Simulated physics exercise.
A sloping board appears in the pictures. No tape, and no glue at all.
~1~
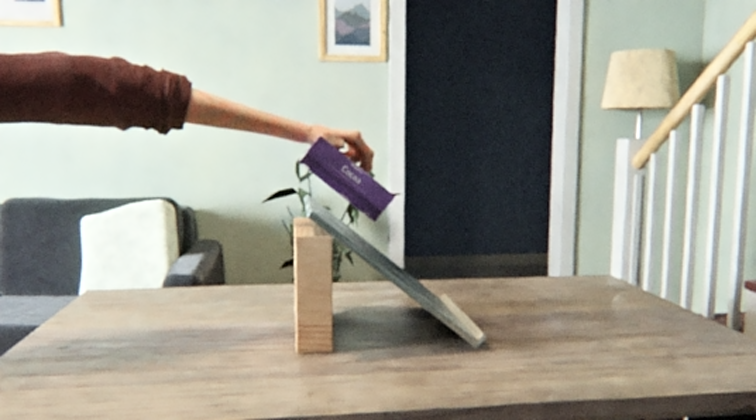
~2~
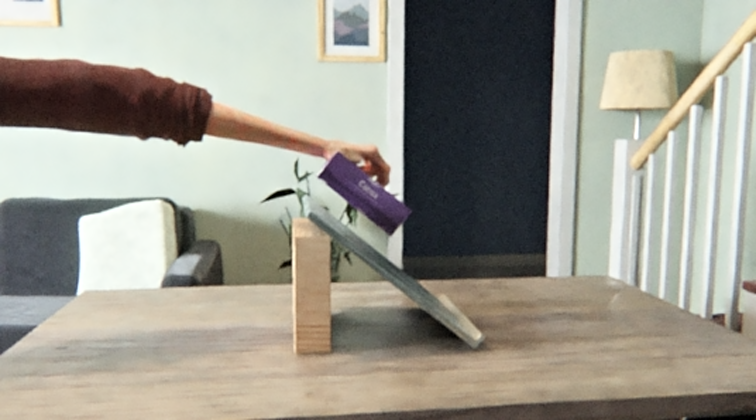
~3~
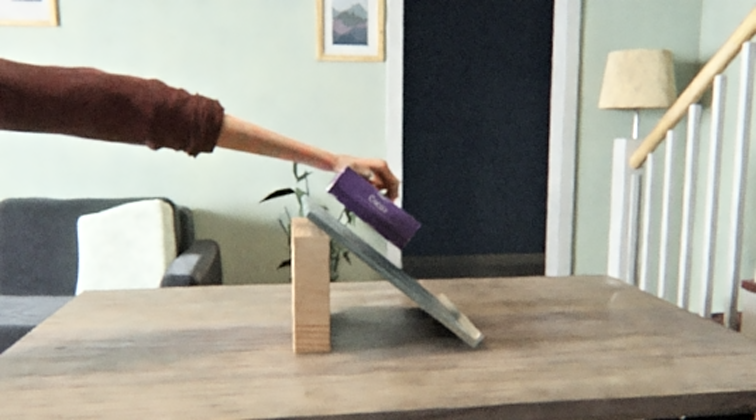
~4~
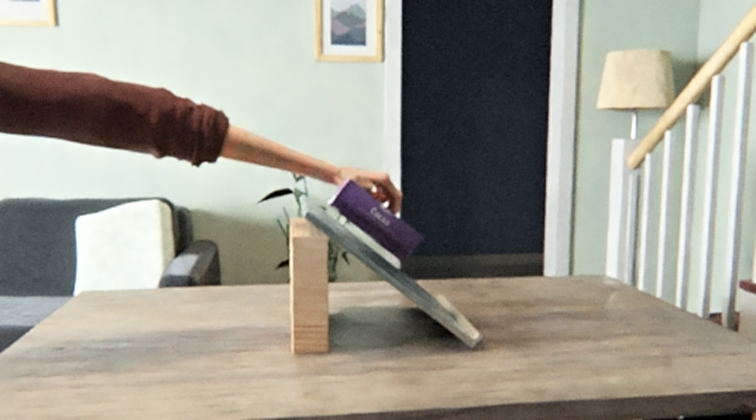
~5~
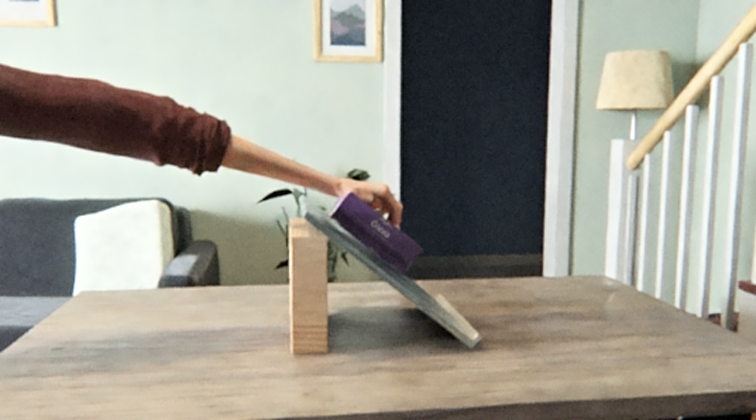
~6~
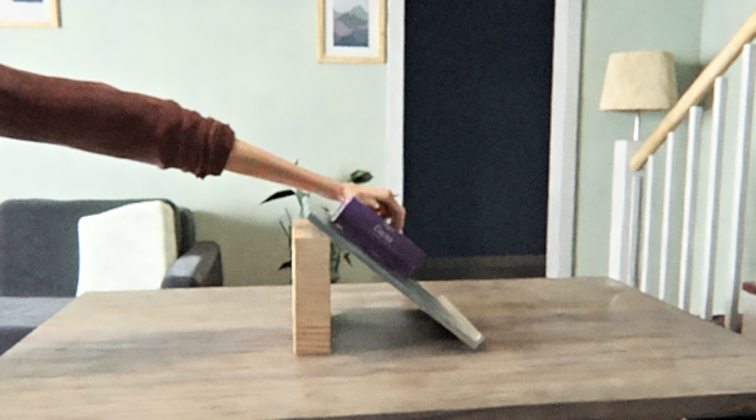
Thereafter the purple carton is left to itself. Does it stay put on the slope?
Descends.
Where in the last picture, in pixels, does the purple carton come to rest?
End position, last frame: About (431, 278).
Then, 0.32 s later than the last frame, purple carton moved about its own width near (426, 274).
Then, 0.64 s later than the last frame, purple carton moved about its own width near (431, 278).
When it is over, moved from the start, purple carton. End places, in pixels of the last picture, purple carton near (431, 278). The purple carton slides or rolls down.
